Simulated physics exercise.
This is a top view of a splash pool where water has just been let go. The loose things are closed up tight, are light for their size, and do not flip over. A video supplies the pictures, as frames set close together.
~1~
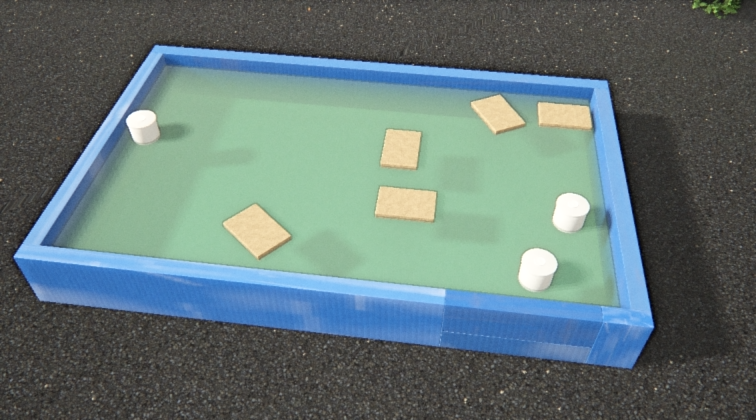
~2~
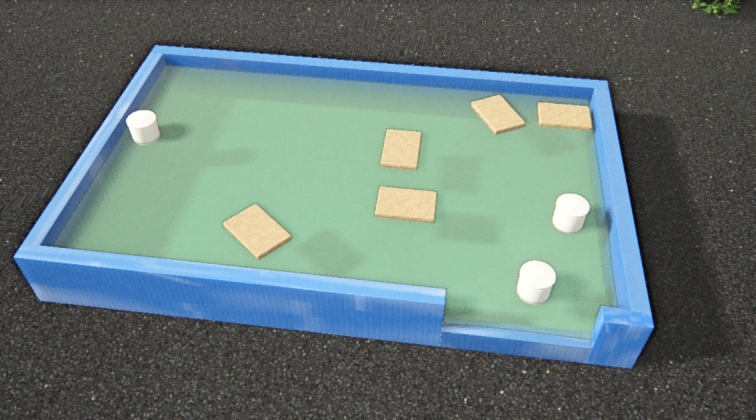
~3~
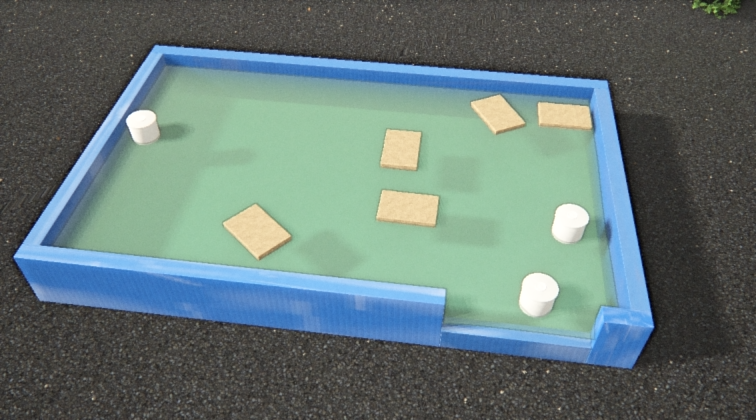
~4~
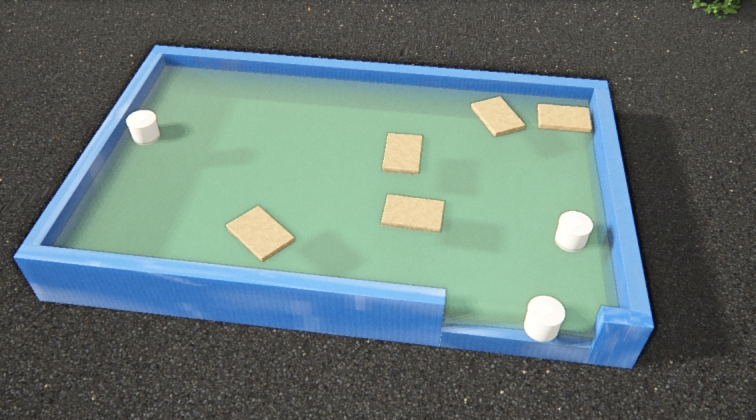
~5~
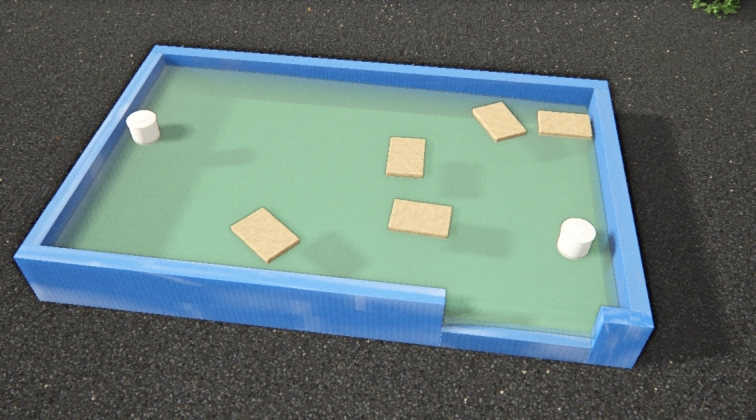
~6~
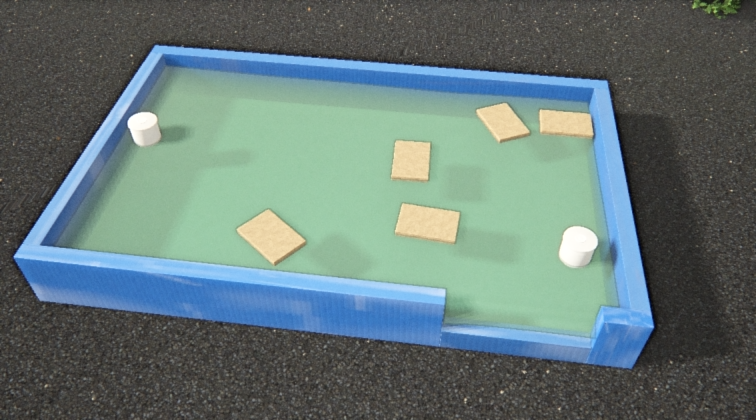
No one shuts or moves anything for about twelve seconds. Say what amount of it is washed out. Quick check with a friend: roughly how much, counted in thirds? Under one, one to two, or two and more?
One to two thirds.
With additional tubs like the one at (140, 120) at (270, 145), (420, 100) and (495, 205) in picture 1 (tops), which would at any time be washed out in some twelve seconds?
In order, the first is never leaving, the second never leaving, the third escaping.
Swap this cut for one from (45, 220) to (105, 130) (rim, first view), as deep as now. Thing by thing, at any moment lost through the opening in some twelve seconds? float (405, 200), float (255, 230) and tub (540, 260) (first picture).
Object one: Remains; object two: Leaves; object three: Remains.
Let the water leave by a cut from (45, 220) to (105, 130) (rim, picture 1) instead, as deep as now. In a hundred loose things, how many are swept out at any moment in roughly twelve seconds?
I'd put it near 20 per cent.
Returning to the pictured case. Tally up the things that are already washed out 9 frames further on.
That makes 2.
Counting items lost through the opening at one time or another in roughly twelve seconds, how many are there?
By my count, 3.
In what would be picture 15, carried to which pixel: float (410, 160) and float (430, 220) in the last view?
(436, 177) and (482, 278), give or take.
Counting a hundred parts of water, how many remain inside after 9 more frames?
Some 84 per cent.
A moment on, 1 of 8 are out; 7 afloat.
Next, 2 of 8 are out; 6 afloat.
Later, 3 of 8 are out; 5 afloat.
In the end, 3 of 8 are out; 5 afloat.
